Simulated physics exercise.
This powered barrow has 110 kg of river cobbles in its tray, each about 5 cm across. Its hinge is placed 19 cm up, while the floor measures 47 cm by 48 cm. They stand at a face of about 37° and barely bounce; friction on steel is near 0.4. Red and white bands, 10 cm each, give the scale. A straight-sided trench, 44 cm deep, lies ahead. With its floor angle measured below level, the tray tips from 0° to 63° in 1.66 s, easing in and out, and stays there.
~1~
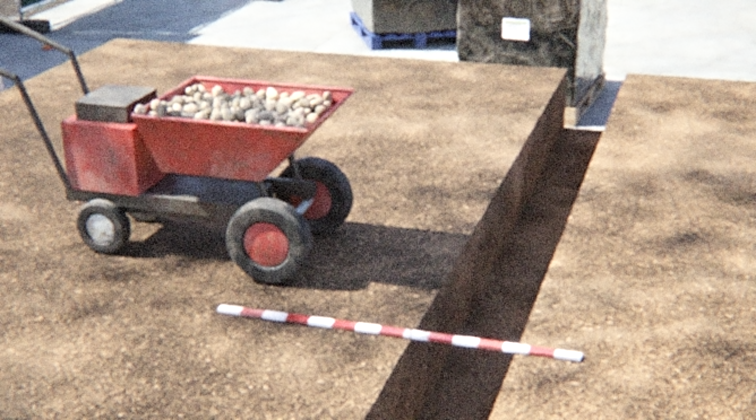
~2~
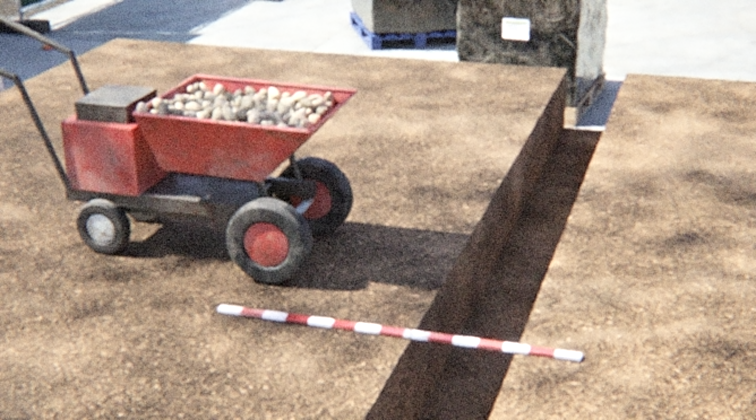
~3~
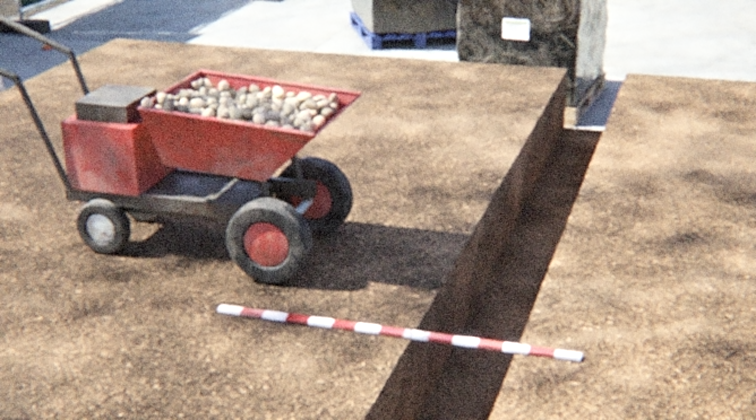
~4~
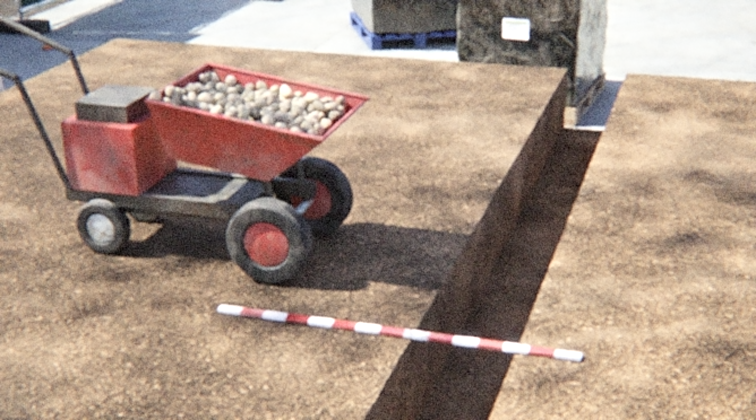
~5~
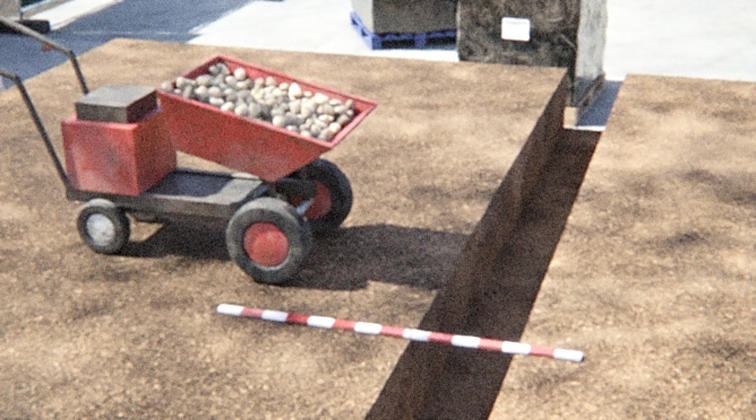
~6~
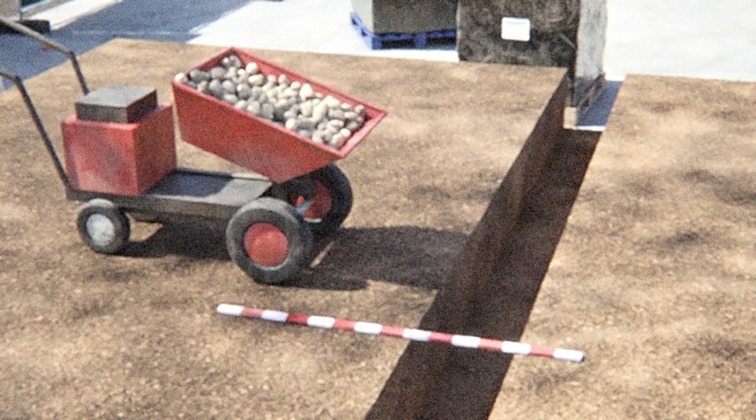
We see a red powered barrow loaded with rounded stones standing on brown ground near a straight trench and a red-and-white banded pole, as its tray tilts steadily toward the right, the rear rising while the wheels stay still.
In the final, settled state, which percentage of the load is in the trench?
88 per cent is in the trench.
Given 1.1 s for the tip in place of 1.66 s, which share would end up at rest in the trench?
Then some 90 per cent would.
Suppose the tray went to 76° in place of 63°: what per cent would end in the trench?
It would be near 80 per cent.
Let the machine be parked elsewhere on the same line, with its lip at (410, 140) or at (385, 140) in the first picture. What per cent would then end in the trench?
From the first spot near 55, from the second near 80 per cent.
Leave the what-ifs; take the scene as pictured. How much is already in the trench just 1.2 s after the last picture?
Approx. 30 % of the load.
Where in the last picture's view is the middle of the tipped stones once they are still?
At about pixel (489, 353) in the last view.
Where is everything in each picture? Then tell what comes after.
The first frame shows lip at (307, 131), floor tilted 0°, highest stones at (280, 104).
The second frame shows lip at (309, 132), floor tilted 1°, highest stones at (255, 100).
In the third frame, the tray is at 4°, its lip at (315, 135); the top of the load is at (222, 95).
The fourth frame shows lip at (323, 140), floor tilted 8°, highest stones at (209, 84).
The fifth frame shows lip at (333, 147), floor tilted 13°, highest stones at (215, 78).
The sixth frame shows lip at (344, 156), floor tilted 19°, highest stones at (225, 70).
Then, 0.6 s after the last picture the floor is at 53°, 100 % in the tray; the foremost stones are at (396, 196).
Then, 1.2 s after the last picture the floor is at 63°, 55 % in the tray, 17 % short of the trench, 28 % in the trench; the foremost stones are at (527, 361).
Then, 1.5 s after the last picture the floor is at 63°, 26 % in the tray, 15 % short of the trench, 59 % in the trench; the foremost stones are at (534, 363).
Then, 3.5 s after the last picture the floor is at 63°, 0 % in the tray, 12 % short of the trench, 88 % in the trench; the foremost stones are at (537, 350).
